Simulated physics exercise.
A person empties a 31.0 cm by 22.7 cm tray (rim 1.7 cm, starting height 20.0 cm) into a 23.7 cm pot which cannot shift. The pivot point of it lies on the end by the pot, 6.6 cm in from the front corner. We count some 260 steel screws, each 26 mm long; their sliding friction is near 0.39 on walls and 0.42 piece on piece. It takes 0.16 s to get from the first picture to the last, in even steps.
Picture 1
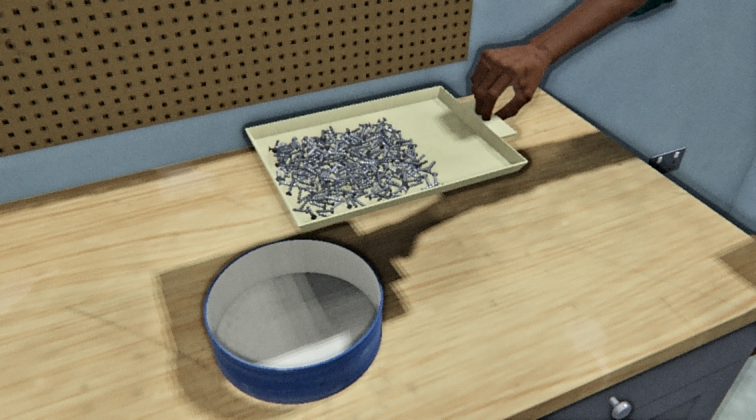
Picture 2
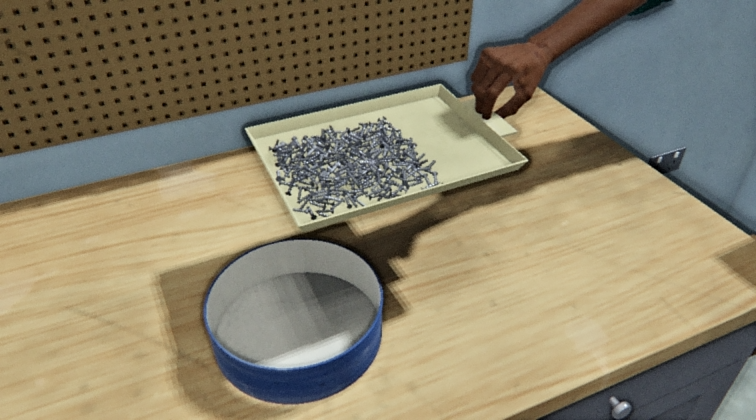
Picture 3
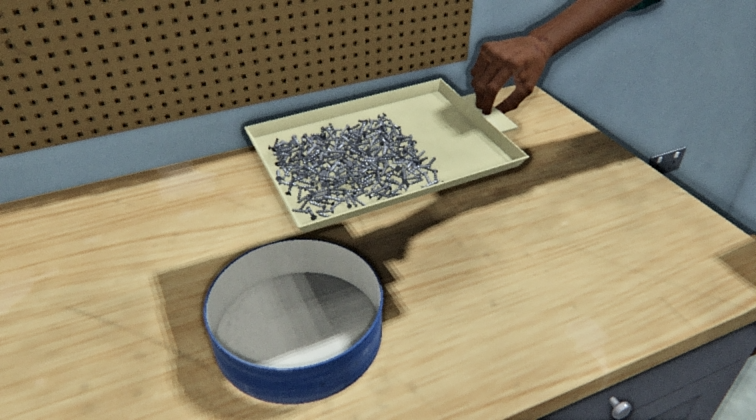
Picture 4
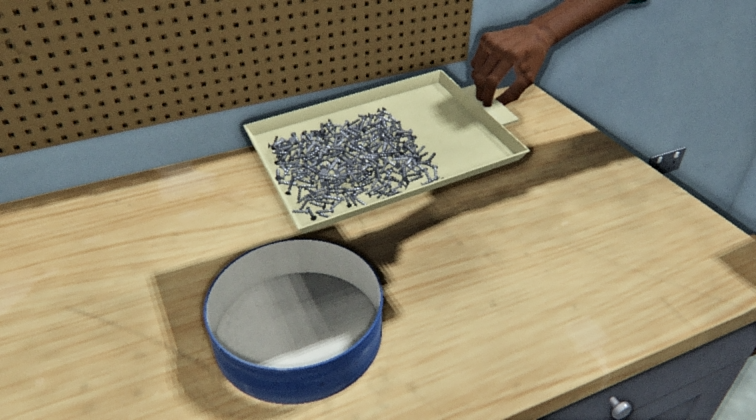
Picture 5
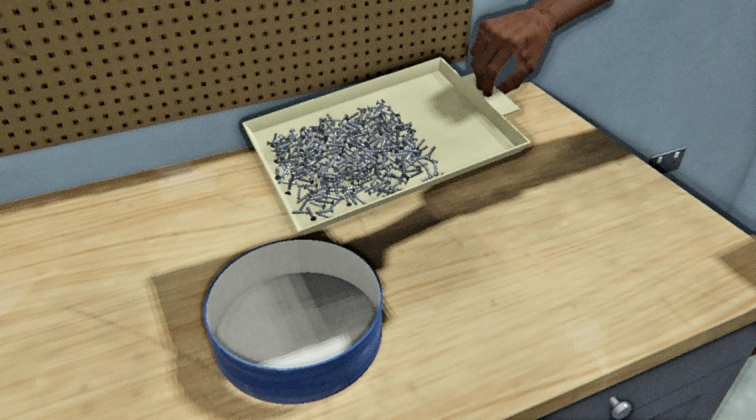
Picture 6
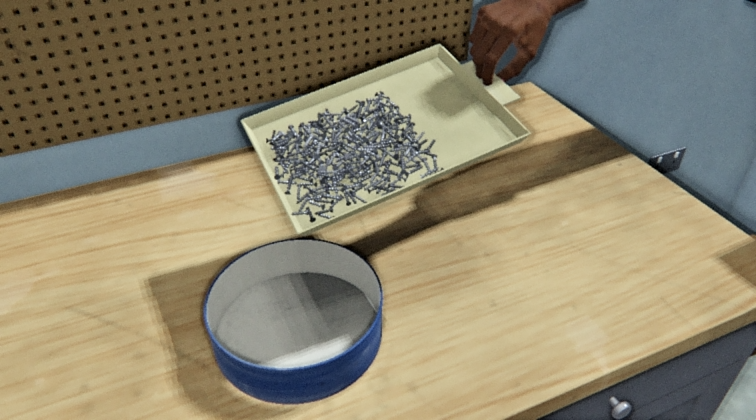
A wooden workbench against a pale blue wall with a brown pegboard is seen from above at an angle, the view staying still. A shallow cream tray holding a heap of small grey metal screws sits behind a round blue container with a pale interior, and a hand holds the tray's right end. The hand slowly raises that end, tilting the tray slightly leftward, while the screws stay heaped with little visible shift.
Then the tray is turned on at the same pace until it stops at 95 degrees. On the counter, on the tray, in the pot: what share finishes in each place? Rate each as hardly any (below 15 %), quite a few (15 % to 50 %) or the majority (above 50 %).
I would put it this way: Counter: Hardly any, left on the tray: Hardly any, pot: The majority.
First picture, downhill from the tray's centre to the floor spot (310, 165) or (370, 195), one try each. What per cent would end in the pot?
45 and 95 %.
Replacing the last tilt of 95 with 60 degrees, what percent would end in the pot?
Estimated share: About 95 %.
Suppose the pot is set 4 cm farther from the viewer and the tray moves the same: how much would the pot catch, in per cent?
In that setup it would come to near 95 per cent.
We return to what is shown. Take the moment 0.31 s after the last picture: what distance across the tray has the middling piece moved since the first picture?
It has moved some 4 cm from its start.
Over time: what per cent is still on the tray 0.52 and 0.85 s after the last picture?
First 35, then 0.
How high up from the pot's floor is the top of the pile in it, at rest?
Close to 3.5 cm up.
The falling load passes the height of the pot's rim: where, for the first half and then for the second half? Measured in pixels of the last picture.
Early: About (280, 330); late: About (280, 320).
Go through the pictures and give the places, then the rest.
The first picture shows tray tilt 0 degrees, front corners at (303, 220) and (519, 160); middle of the pieces at (352, 159); pot at (294, 296).
The second picture shows tray tilt 1 degrees, front corners at (303, 220) and (519, 159); middle of the pieces at (352, 158).
The third picture shows tray tilt 2 degrees, front corners at (302, 221) and (520, 155); middle of the pieces at (351, 157).
The fourth picture shows tray tilt 5 degrees, front corners at (302, 223) and (520, 149), lowest corner left front; middle of the pieces at (351, 154).
The fifth picture shows tray tilt 8 degrees, front corners at (302, 224) and (521, 141), lowest corner left front; middle of the pieces at (350, 150).
The sixth picture shows tray tilt 12 degrees, front corners at (302, 226) and (522, 132), lowest corner left front; middle of the pieces at (349, 146); pot at (294, 296).
Then, 0.31 s after the last picture, tilt 53 degrees; the tray holds 100 %, the pot 0 %.
Then, 0.52 s after the last picture, tilt 80 degrees; the tray holds 35 %, the pot 10 %.
Then, 0.85 s after the last picture, tilt 95 degrees; the tray holds 0 %, the pot 100 %.
In the end, counter 0 %, tray 0 %, pot 100 %.
